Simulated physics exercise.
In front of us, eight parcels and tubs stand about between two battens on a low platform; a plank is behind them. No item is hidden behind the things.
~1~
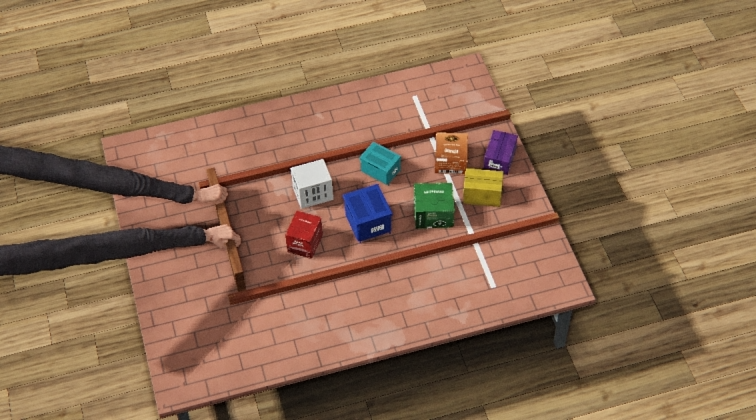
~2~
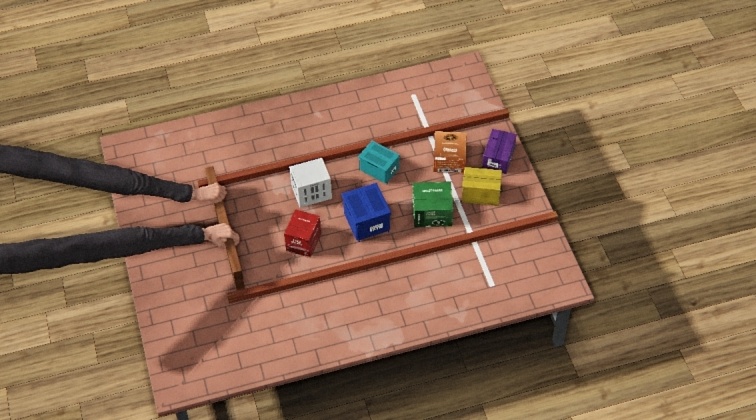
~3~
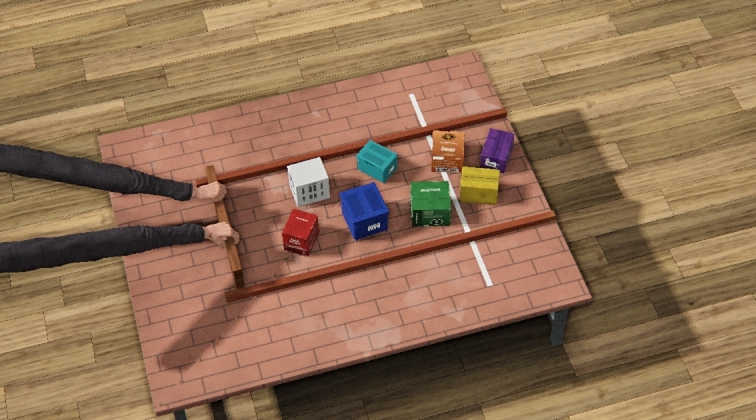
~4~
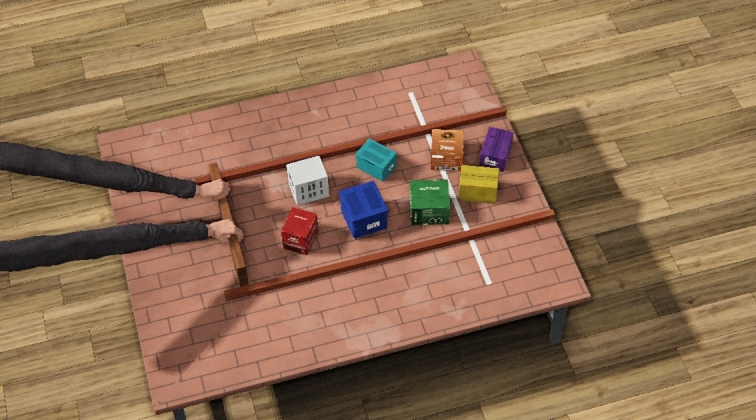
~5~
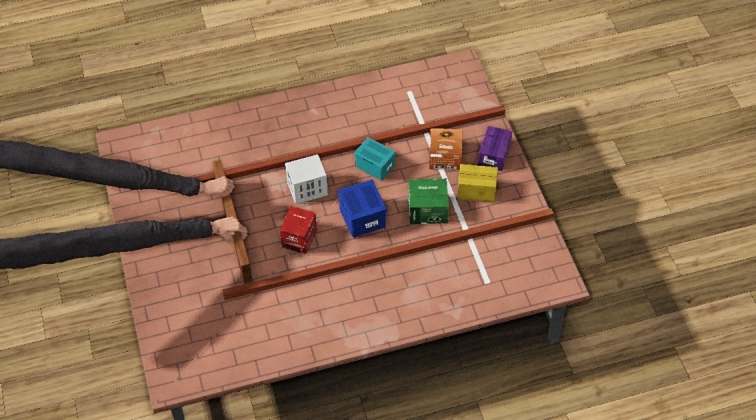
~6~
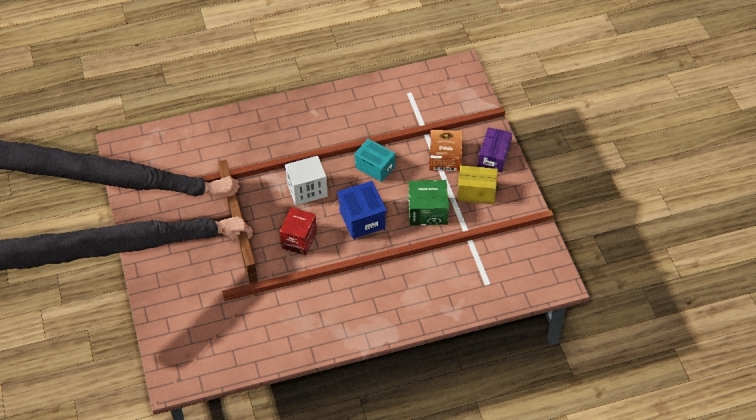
To begin with, eight colourful parcels and tubs sit scattered between two wooden battens on a low brick-patterned platform, while two dark-sleeved arms hold a plank at the left. The hands then slide the plank a short way right, toward the white and red boxes, leaving a gap, and the items stay put.
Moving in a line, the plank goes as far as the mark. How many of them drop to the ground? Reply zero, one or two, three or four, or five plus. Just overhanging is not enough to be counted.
One or two.
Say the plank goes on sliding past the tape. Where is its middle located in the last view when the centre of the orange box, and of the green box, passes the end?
I'd put it close to (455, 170), and close to (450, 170) for the other one.
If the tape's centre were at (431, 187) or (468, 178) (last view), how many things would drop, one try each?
First try 2, second try 4.
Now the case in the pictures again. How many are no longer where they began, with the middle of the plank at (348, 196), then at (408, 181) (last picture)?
At that stage 5; at the next, 8.
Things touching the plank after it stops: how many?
2 in contact.
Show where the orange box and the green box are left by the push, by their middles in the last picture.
Orange box: About (505, 135); green box: About (532, 175).
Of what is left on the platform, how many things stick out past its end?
The count would be 2.
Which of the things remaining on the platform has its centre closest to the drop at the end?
The green box finishes nearest.
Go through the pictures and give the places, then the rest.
Purple parcel (501, 153); yellow box (483, 188); orange box (451, 154); plank (226, 230); tape (452, 186), in the first frame.
Yellow box (482, 187); blue tote (367, 213), in the second frame.
Orange box (448, 152); red box (301, 233), in the third frame.
Purple parcel (496, 149); plank (229, 225), in the fourth frame.
Yellow box (477, 184); green box (428, 201), in the fifth frame.
Purple parcel (495, 150); yellow box (477, 185); orange box (446, 151); plank (238, 222); tape (446, 183), in the sixth frame.
A little later, none off yet; purple parcel at rest near (495, 150); yellow box at rest near (477, 185); orange box at rest near (446, 151).
Next, none off yet; purple parcel at rest near (495, 150); yellow box shifted a little near (481, 184); orange box at rest near (446, 151).
Later still, none off yet; purple parcel shifted a little near (502, 147); yellow box shifted about its own width near (525, 168); orange box shifted about its own width near (468, 144).
When it is over, the number that fall off is one or two; down, yellow box and purple parcel.
